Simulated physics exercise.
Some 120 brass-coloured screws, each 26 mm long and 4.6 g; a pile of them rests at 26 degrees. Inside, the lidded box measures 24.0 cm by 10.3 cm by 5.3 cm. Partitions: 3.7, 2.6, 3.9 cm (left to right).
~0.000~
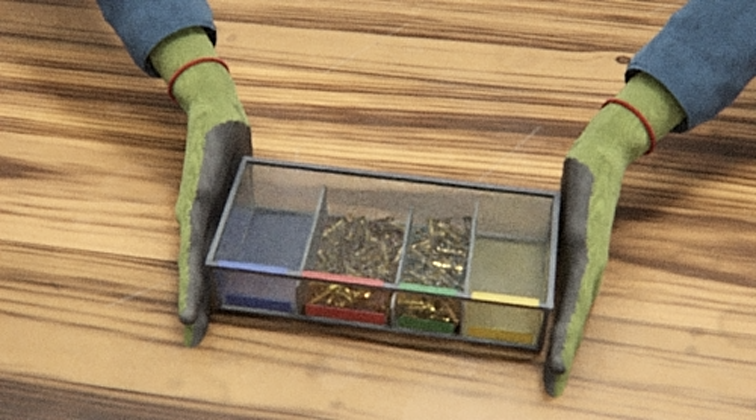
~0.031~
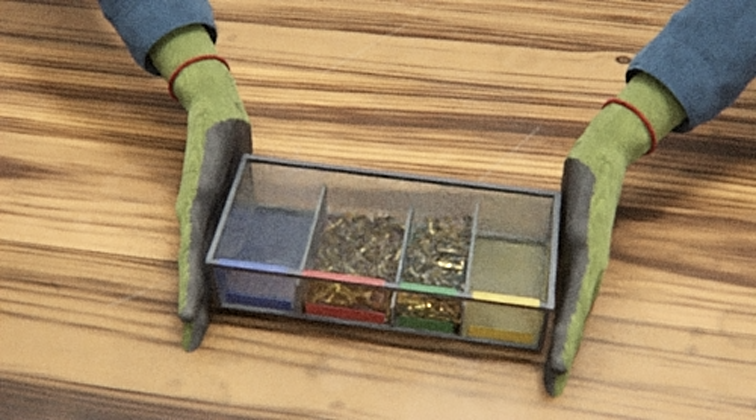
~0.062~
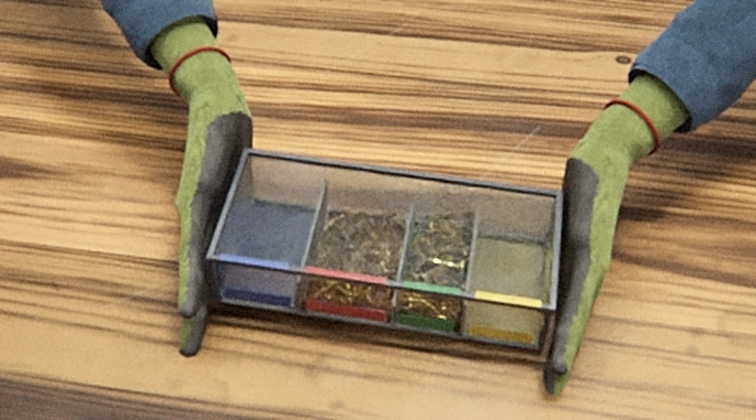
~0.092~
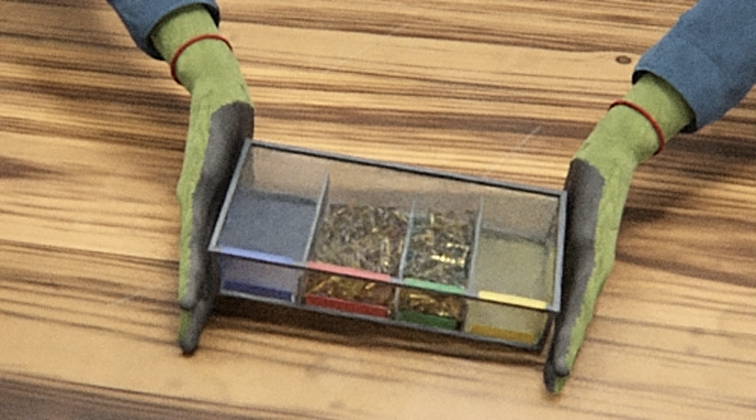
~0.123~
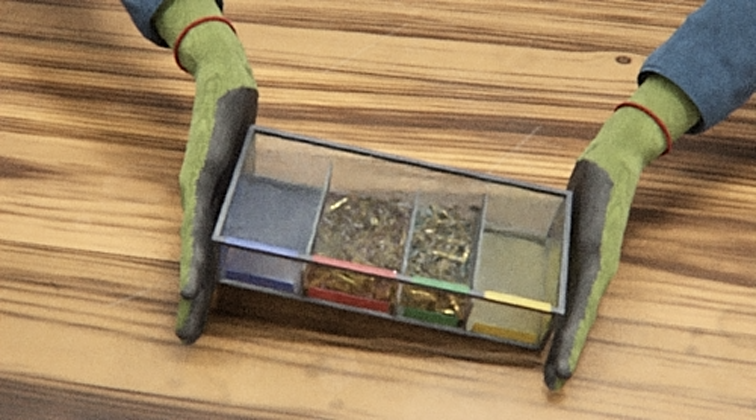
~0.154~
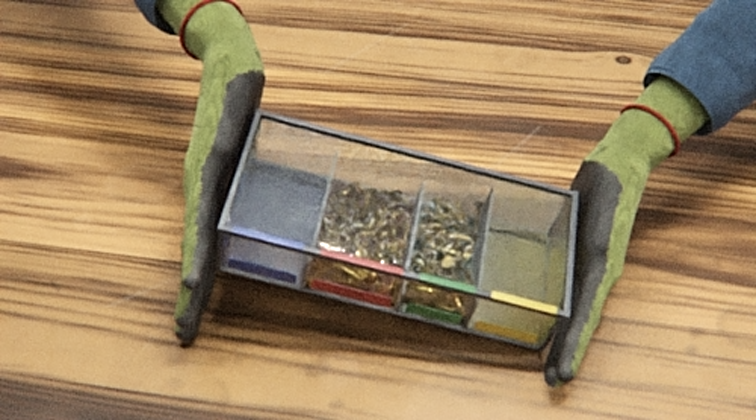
Two gloved hands tilt a clear divided box of brass-coloured screws down to the right.
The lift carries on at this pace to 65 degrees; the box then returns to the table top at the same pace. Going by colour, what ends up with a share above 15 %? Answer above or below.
Red: Above, blue: Below, green: Above, yellow: Below.
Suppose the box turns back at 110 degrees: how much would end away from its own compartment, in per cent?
Some 50 per cent.
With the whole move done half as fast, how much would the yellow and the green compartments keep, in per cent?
In that case yellow 0; green 50.
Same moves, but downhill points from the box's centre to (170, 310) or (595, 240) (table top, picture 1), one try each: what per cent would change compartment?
Some 10 and 15 per cent.
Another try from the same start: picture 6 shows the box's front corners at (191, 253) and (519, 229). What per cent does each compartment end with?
Red 65; blue 5; green 30; yellow 0.
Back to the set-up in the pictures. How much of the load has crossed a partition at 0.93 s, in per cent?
Some 15 per cent.
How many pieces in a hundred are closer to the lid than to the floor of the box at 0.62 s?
About 10 per cent.
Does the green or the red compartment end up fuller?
The green compartment.
Then, at 0.62 s, tilt 65 degrees; red 50 %, green 50 %.
After 0.93 s, tilt 27 degrees; red 45 %, green 55 %, yellow 5 %.
After 1.34 s, tilt 0 degrees; red 45 %, green 55 %, yellow 5 %.
By 1.6 s all is still; red 45 %, blue 0 %, green 55 %, yellow 5 %.
